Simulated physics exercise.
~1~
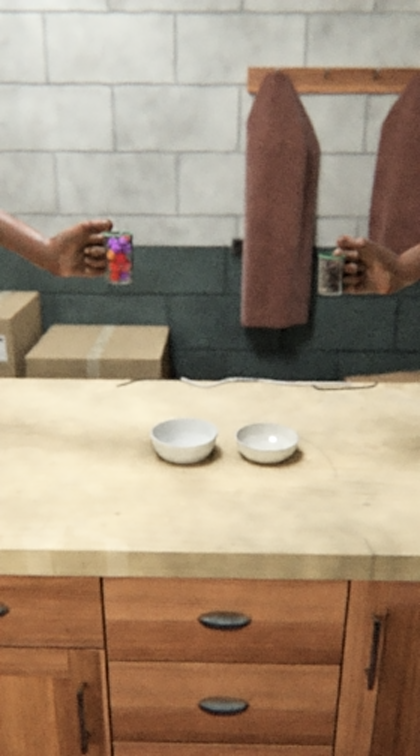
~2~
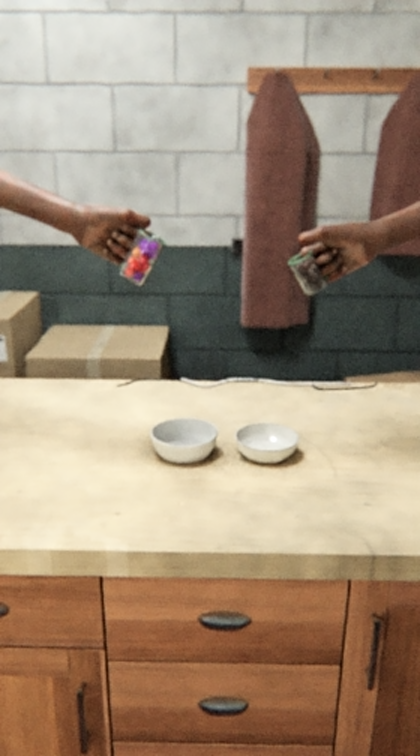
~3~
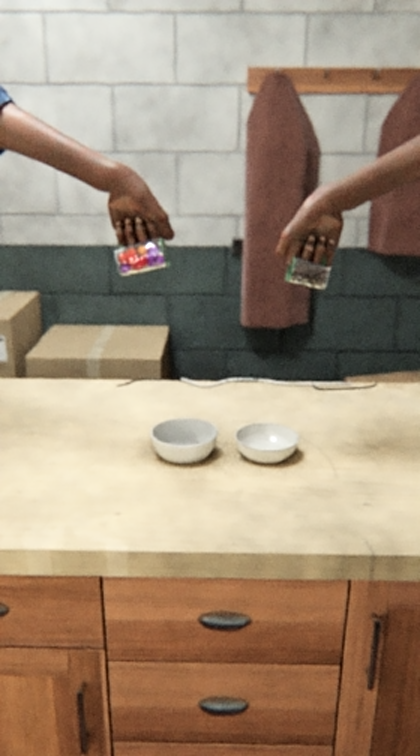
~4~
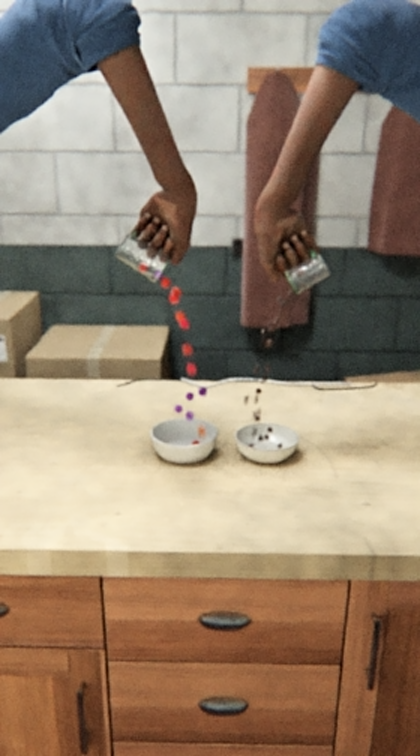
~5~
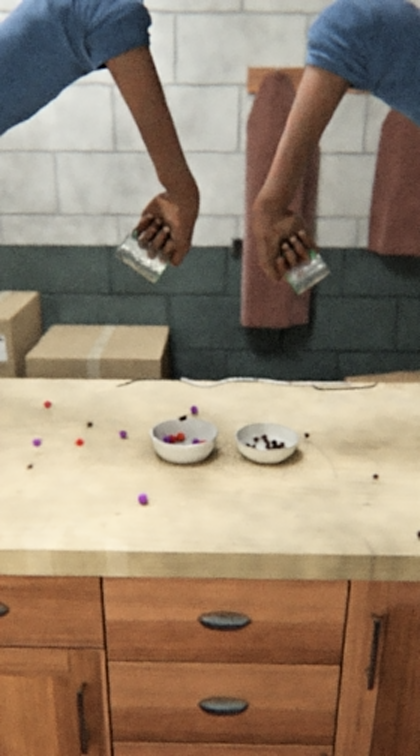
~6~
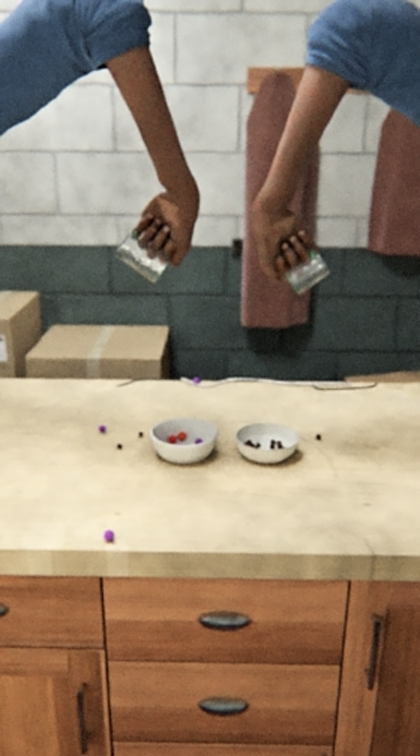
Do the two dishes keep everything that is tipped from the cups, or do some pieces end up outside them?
Some pieces end up outside both dishes. Several get away from the left dish, and several get away from the right one too.
